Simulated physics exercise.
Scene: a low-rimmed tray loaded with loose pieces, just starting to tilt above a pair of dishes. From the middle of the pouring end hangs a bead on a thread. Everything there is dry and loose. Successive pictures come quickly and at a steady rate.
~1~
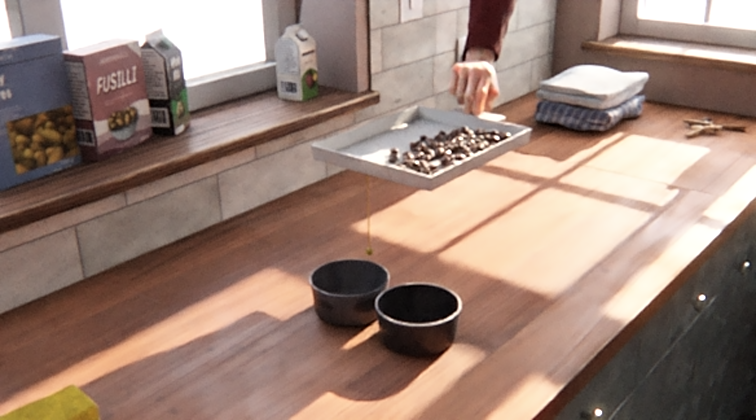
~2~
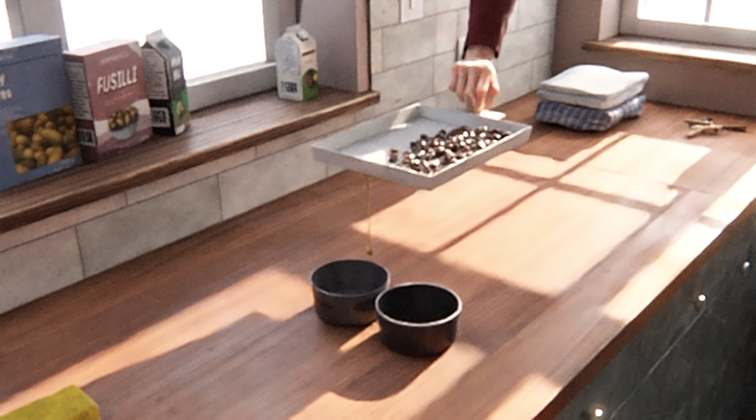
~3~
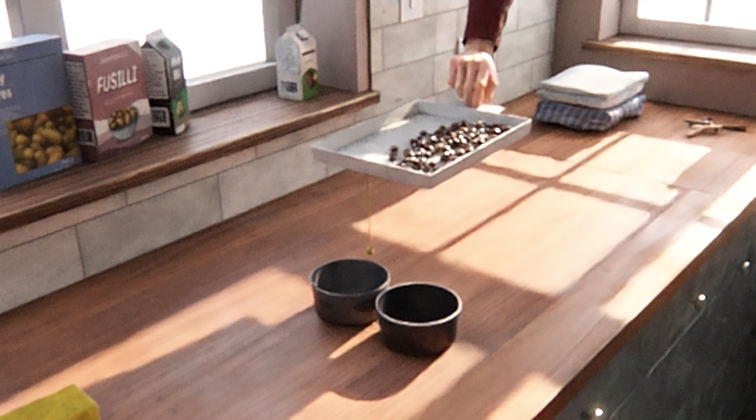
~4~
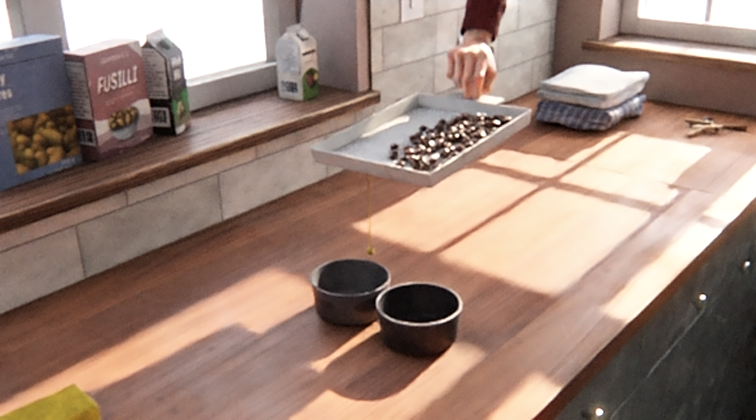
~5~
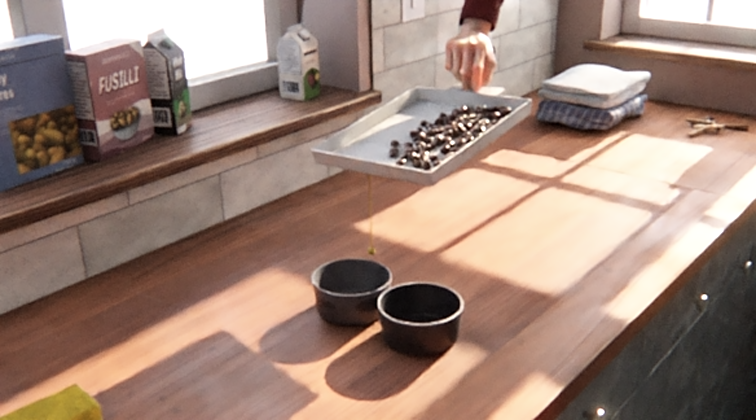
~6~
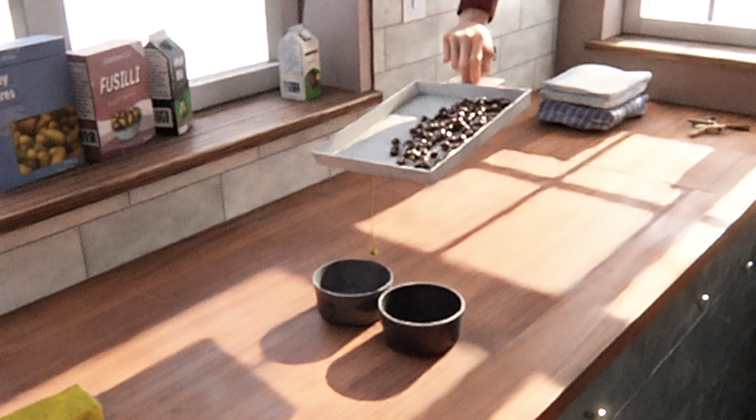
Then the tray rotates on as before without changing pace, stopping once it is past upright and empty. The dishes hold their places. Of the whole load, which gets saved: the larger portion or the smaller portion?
The dishes will fail to catch most of it.
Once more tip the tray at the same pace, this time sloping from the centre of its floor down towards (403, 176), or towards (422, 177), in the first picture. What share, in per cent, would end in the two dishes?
Around 70 per cent first, around 40 per cent next.
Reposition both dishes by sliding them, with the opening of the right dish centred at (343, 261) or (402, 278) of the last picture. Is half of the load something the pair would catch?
Well, in excess of half at the first spot and in excess of half at the second.
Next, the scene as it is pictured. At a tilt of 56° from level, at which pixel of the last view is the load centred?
Roughly at (359, 152).
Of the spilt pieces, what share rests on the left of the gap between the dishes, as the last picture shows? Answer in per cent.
Roughly 100 %.
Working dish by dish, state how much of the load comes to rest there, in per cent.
I'd say some 20 in a hundred wind up in the left dish, and some 0 in a hundred in the right.
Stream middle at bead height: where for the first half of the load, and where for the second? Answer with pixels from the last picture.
First close to (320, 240), next close to (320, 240).
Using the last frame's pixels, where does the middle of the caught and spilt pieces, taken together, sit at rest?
Somewhere around (308, 285) in the last picture.
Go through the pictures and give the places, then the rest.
The first frame shows corners of the pouring end (313, 145) and (431, 176), level; middle of the load (454, 149), flat chocolate drops; left dish (323, 305); right dish (392, 334); bead on its thread (369, 251).
The second frame shows corners of the pouring end (314, 145) and (431, 175), level; middle of the load (455, 148).
The third frame shows corners of the pouring end (313, 146) and (430, 174), tipped barely, lowest at the left corner; middle of the load (454, 144).
The fourth frame shows corners of the pouring end (313, 147) and (430, 173), tipped a little, lowest at the left corner; middle of the load (454, 138).
The fifth frame shows corners of the pouring end (314, 149) and (430, 171), tipped a little, lowest at the left corner; middle of the load (455, 133).
The sixth frame shows corners of the pouring end (314, 151) and (430, 170), tipped a little, lowest at the left corner; middle of the load (455, 128); left dish (327, 305); right dish (395, 334).
Just after the last frame, tray tipped steeply; almost all on the tray; just a few in the air.
A moment on, tray tipped right over; the larger part on the tray; just a few in the left dish; roughly a quarter outside both; just a few in the air.
Further on, tray tipped past a quarter turn; roughly a quarter in the left dish; the larger part outside both.
When it is over, tray tipped past a quarter turn; not one in the right dish; roughly a quarter in the left dish; the larger part outside both.
